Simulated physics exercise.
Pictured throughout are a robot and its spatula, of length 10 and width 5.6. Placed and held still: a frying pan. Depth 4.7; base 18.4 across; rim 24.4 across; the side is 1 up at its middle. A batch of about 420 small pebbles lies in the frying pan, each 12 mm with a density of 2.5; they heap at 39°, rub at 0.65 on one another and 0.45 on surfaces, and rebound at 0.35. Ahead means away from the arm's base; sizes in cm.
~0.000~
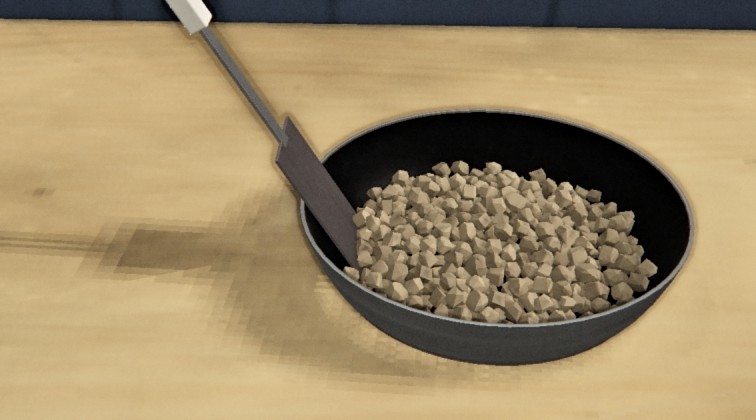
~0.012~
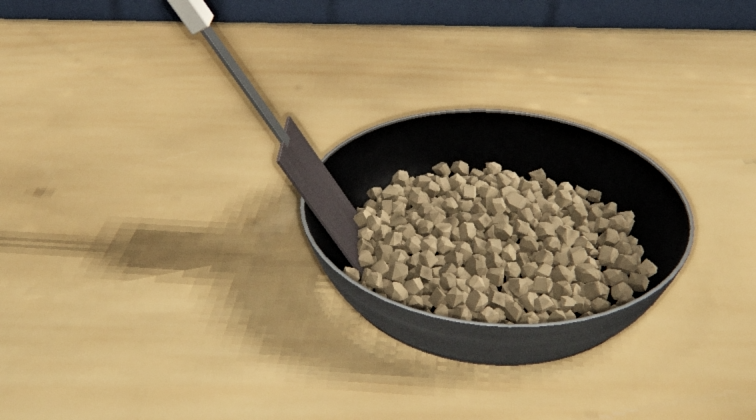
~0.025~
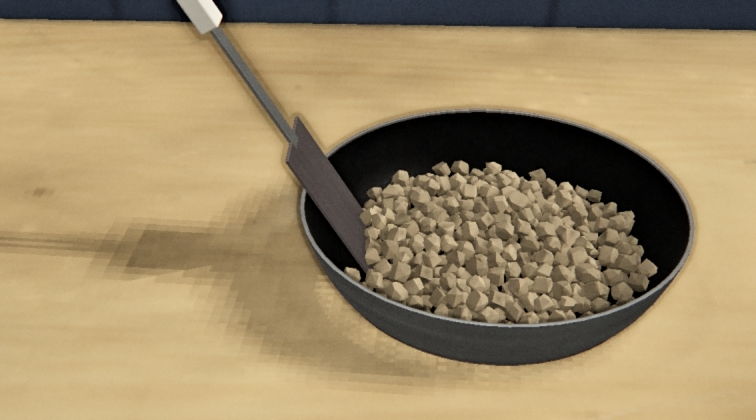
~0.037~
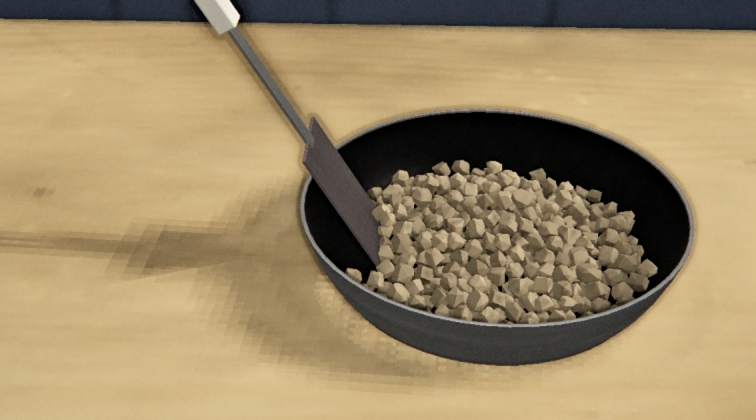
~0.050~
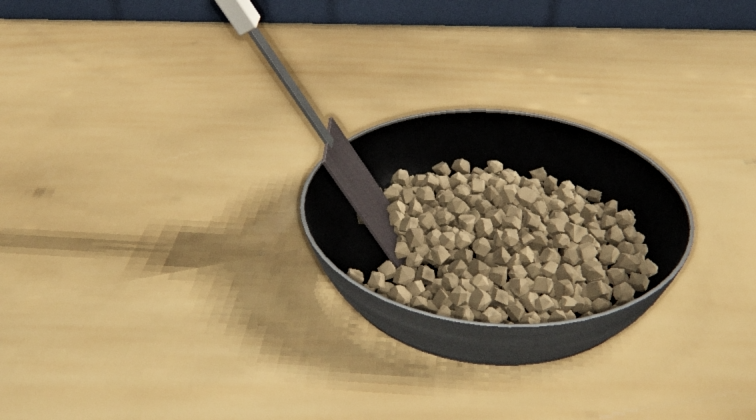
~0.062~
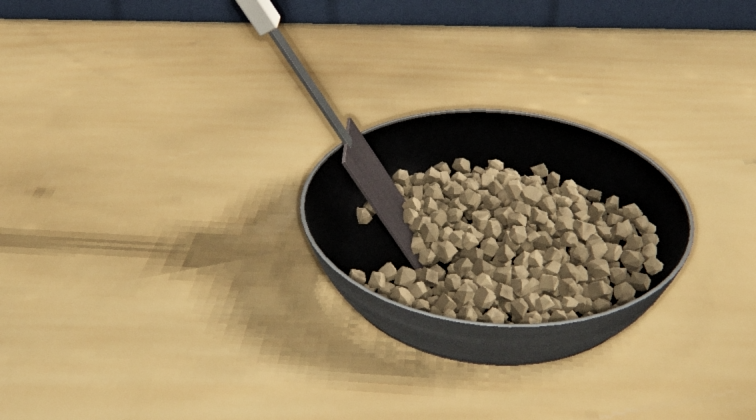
On a pale wooden surface, a dark frying pan holds a heap of small tan pebbles, with a spatula slanting down against its left side. The spatula barely moves at first, then slides steadily right, pushing the nearest pebbles inward and baring some of the pan's dark left side behind the blade.
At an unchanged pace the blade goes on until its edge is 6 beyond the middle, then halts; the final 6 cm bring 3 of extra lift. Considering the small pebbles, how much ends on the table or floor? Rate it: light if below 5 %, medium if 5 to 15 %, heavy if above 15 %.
Rating: Medium.
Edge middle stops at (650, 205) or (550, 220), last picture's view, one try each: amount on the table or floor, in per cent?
Respectively about 25 and 5 percent end on the table or floor.
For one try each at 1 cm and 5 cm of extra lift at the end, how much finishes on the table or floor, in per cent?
Close to 10 and 10 percent respectively.
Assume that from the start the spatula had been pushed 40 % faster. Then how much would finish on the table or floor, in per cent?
I'd say close to 15 per cent.
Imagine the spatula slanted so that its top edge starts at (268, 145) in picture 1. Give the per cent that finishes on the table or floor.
Roughly 5 percent ends on the table or floor.
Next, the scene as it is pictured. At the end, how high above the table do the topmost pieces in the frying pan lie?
Height at the end: Around 5.5 cm.
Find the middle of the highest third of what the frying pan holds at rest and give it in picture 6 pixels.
Roughly (603, 225).
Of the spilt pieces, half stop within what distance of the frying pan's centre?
That distance comes to about 24 cm.
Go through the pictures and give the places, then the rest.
Spatula top edge at (282, 138), sloping 60°; upper third of the load around (494, 231), from x 350 to 645, top at y 170; 415 in the frying pan, in the first frame.
Spatula top edge at (283, 138), sloping 60°; upper third of the load around (493, 232), from x 350 to 645, top at y 170, in the second frame.
Spatula top edge at (292, 138), sloping 60°; upper third of the load around (494, 231), from x 350 to 645, top at y 170, in the third frame.
Spatula top edge at (308, 138), sloping 60°; upper third of the load around (490, 227), from x 355 to 645, top at y 170, in the fourth frame.
Spatula top edge at (327, 139), sloping 60°; upper third of the load around (497, 227), from x 355 to 650, top at y 170, in the fifth frame.
Spatula top edge at (346, 139), sloping 60°; upper third of the load around (504, 226), from x 355 to 655, top at y 165; 415 in the frying pan, in the sixth frame.
By 0.10 s, sloping 60°, highest piece 6 above the table; 415 in the frying pan.
By 0.13 s, sloping 60°, highest piece 6 above the table; 414 in the frying pan, 1 on the blade or in flight.
By 0.35 s, sloping 60°, highest piece 6 above the table; 378 in the frying pan, 34 on the table or floor, 3 on the blade or in flight.
By 1.40 s, sloping 60°, highest piece 5 above the table; 378 in the frying pan, 37 on the table or floor.
Final count, 378 in the frying pan, 37 on the table or floor. That is 9 % on the table or floor.
